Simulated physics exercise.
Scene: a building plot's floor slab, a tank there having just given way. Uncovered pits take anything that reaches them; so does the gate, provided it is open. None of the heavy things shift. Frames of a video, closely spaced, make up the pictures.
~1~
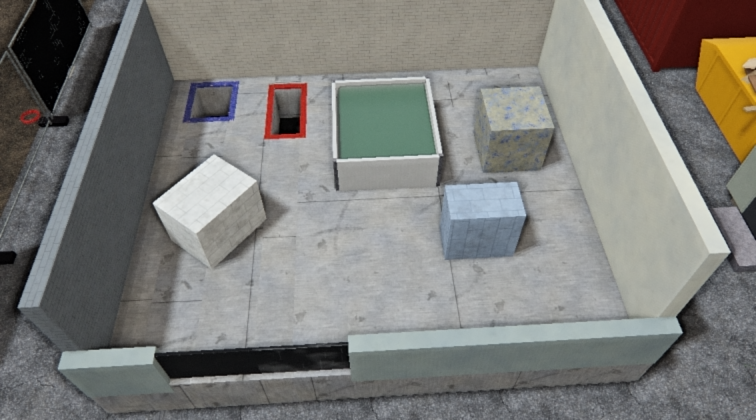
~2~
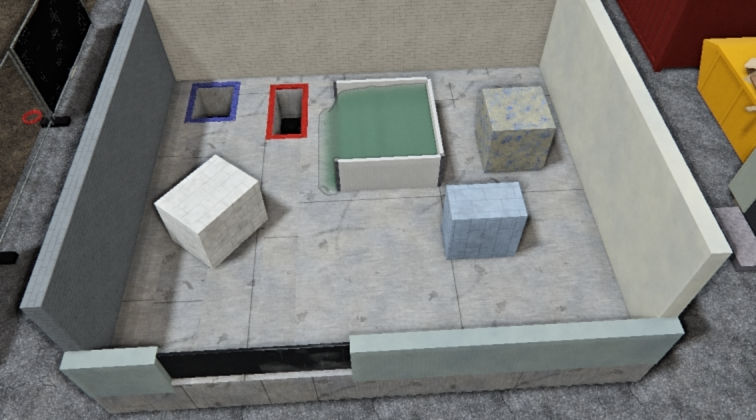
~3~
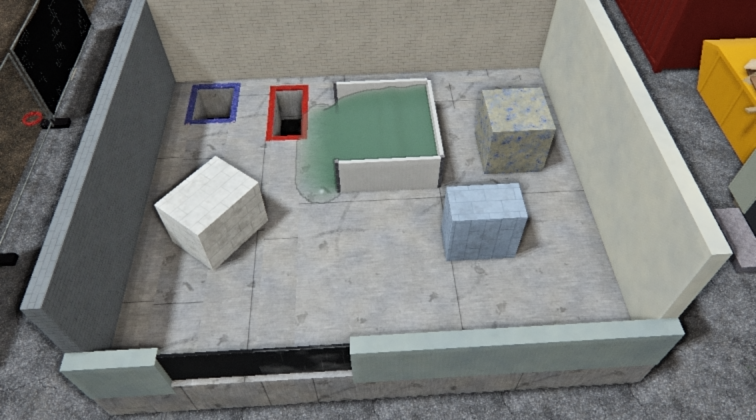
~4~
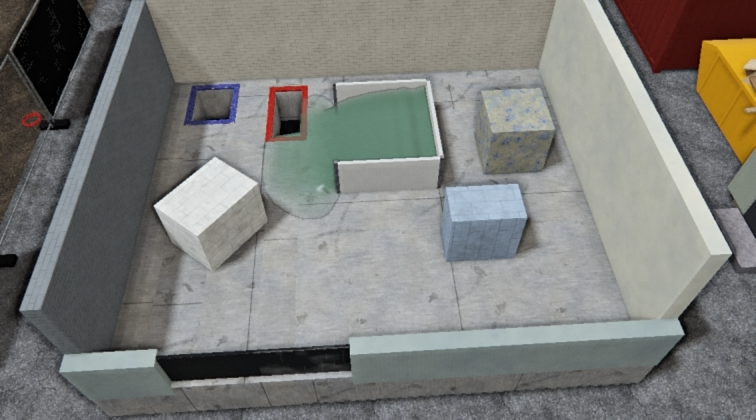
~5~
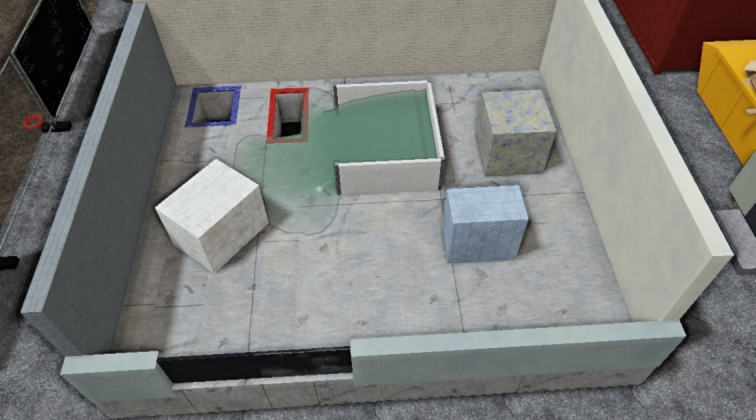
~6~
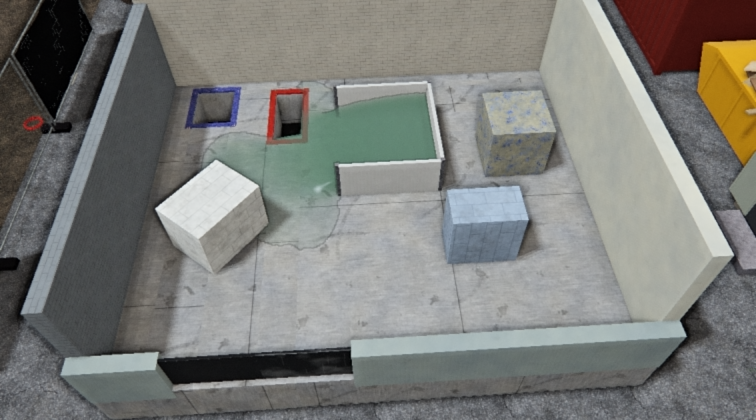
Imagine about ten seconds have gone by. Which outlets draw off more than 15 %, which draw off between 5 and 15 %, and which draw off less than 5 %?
It goes like this: The gate draws off less than 5 %; the red pit draws off more than 15 %; the blue pit draws off more than 15 %.
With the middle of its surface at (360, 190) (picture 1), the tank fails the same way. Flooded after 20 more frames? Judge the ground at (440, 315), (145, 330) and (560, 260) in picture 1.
Taking them as they were asked, they come out soaked, soaked, bone dry.
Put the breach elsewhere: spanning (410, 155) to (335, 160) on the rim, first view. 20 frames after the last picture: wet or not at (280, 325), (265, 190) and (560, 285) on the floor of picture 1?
Soaked, then unsoaked, then soaked.
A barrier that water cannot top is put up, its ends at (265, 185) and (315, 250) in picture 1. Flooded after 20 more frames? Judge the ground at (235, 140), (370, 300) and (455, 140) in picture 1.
Point by point: First swamped, next swamped, last spared.
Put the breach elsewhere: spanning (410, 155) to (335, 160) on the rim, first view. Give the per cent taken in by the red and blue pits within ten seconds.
Lab note - share by pit: Red 2 %, blue 8 %.
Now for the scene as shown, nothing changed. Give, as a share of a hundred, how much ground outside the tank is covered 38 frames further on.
Roughly 50 %.
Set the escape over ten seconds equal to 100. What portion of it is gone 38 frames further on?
I'd put it near 85 in a hundred.
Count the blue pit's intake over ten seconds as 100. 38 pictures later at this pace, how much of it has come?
Roughly 80 percent.
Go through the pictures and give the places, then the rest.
In the first frame, still water in the water tank at (384, 120).
In the second frame, water pours out at (339, 139) and has run to a hidden place.
In the third frame, the front is at (311, 198), out from the gap at (339, 142).
In the fourth frame, the front is at (303, 100), out from the gap at (339, 144).
In the fifth frame, the front is at a hidden place, out from the gap at (340, 146).
In the sixth frame, water pours out at (340, 147) and has run to a hidden place.
A moment on, water covers 20 % of the floor; the gate 0 %, the red pit 15 %, the blue pit 0 %.
Next, water covers 30 % of the floor; the gate 0 %, the red pit 23 %, the blue pit 1 %.
Then, water covers 40 % of the floor; the gate 0 %, the red pit 29 %, the blue pit 8 %.
Later, water covers 50 % of the floor; the gate 0 %, the red pit 34 %, the blue pit 18 %.
In the end, water covers 70 % of the floor; the gate 0 %, the red pit 37 %, the blue pit 23 %.
